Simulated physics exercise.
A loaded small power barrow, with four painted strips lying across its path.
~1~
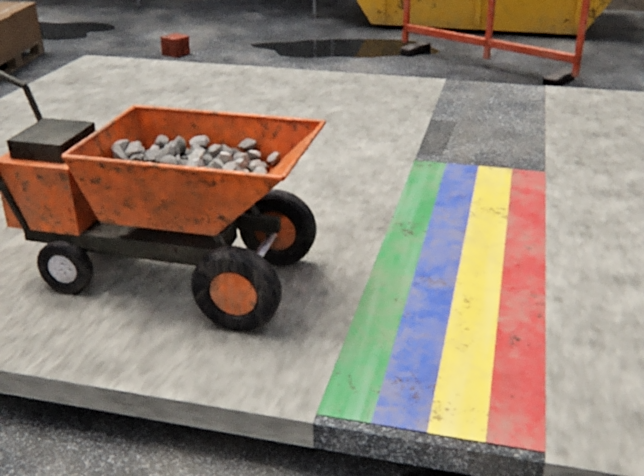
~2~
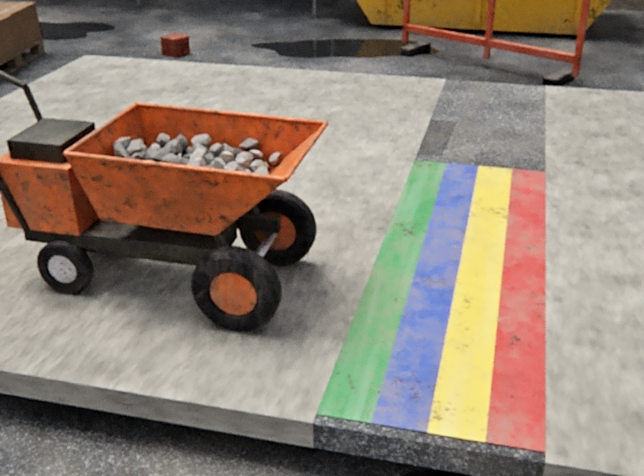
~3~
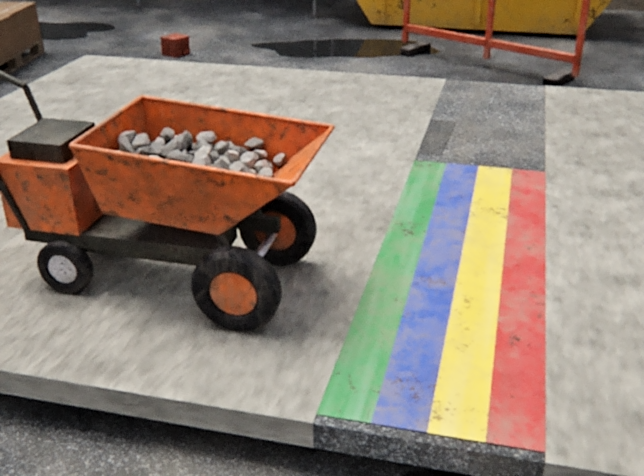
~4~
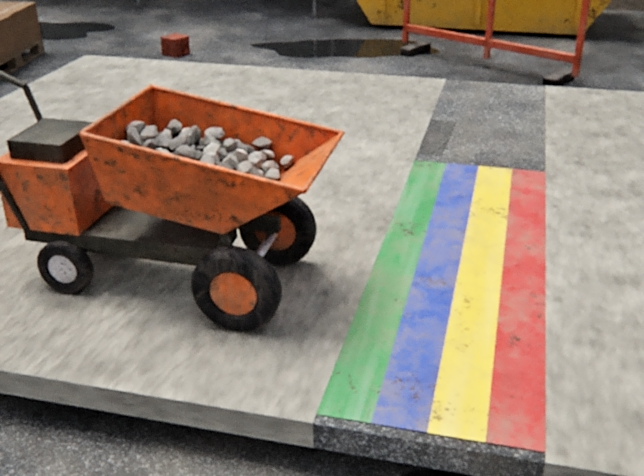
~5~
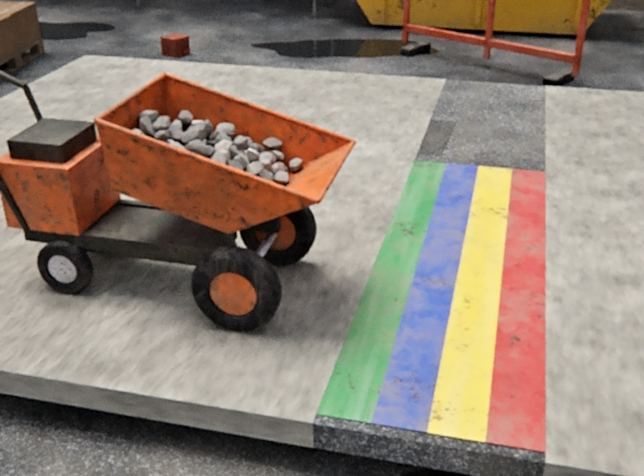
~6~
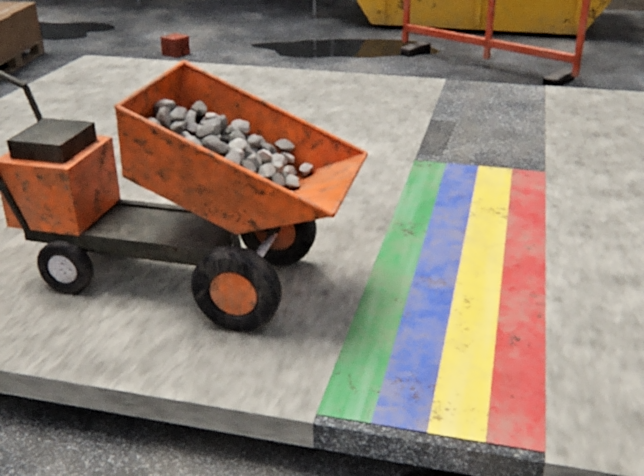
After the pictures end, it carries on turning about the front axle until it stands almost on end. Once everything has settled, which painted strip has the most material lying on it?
Most of it lies on the blue strip.
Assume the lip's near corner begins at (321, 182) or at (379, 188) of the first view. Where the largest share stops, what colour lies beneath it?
Case one gives the yellow strip, case two gives the strip in red.
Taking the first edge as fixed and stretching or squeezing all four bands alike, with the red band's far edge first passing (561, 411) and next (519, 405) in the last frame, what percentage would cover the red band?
I'd estimate some 10 per cent, and then some 10 per cent.
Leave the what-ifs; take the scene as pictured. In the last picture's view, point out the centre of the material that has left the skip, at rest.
Around (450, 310).
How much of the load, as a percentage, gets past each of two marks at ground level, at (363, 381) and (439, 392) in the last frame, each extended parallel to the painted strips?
Estimate: 80 %, then 40 %.
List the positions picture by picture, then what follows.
The first picture shows lip of the skip near (282, 178), level; top of the load near (179, 167), broken stones; green strip near (358, 375); blue strip near (410, 383); yellow strip near (463, 391); red strip near (518, 399).
The second picture shows lip of the skip near (285, 180), tipped barely; top of the load near (181, 166).
The third picture shows lip of the skip near (293, 184), tipped barely; top of the load near (173, 149).
The fourth picture shows lip of the skip near (304, 191), tipped a little; top of the load near (167, 145).
The fifth picture shows lip of the skip near (318, 202), tipped clearly; top of the load near (159, 140).
The sixth picture shows lip of the skip near (332, 215), tipped clearly; top of the load near (174, 130); green strip near (358, 375); blue strip near (410, 383); yellow strip near (463, 391); red strip near (518, 399).
Shortly afterwards, skip tipped steeply; the whole lot in the skip.
Next, skip tipped right over; near half in the skip; a little over the green strip; near a third over the blue strip; a little over the yellow strip; only a few over the red strip.
Some moments later, skip tipped right over; near a quarter in the skip; a little over the green strip; near a third over the blue strip; near a quarter over the yellow strip; a little over the red strip; a little off the paint.
In the end, skip tipped right over; near a quarter in the skip; a little over the green strip; near a third over the blue strip; near a quarter over the yellow strip; a little over the red strip; a little off the paint.
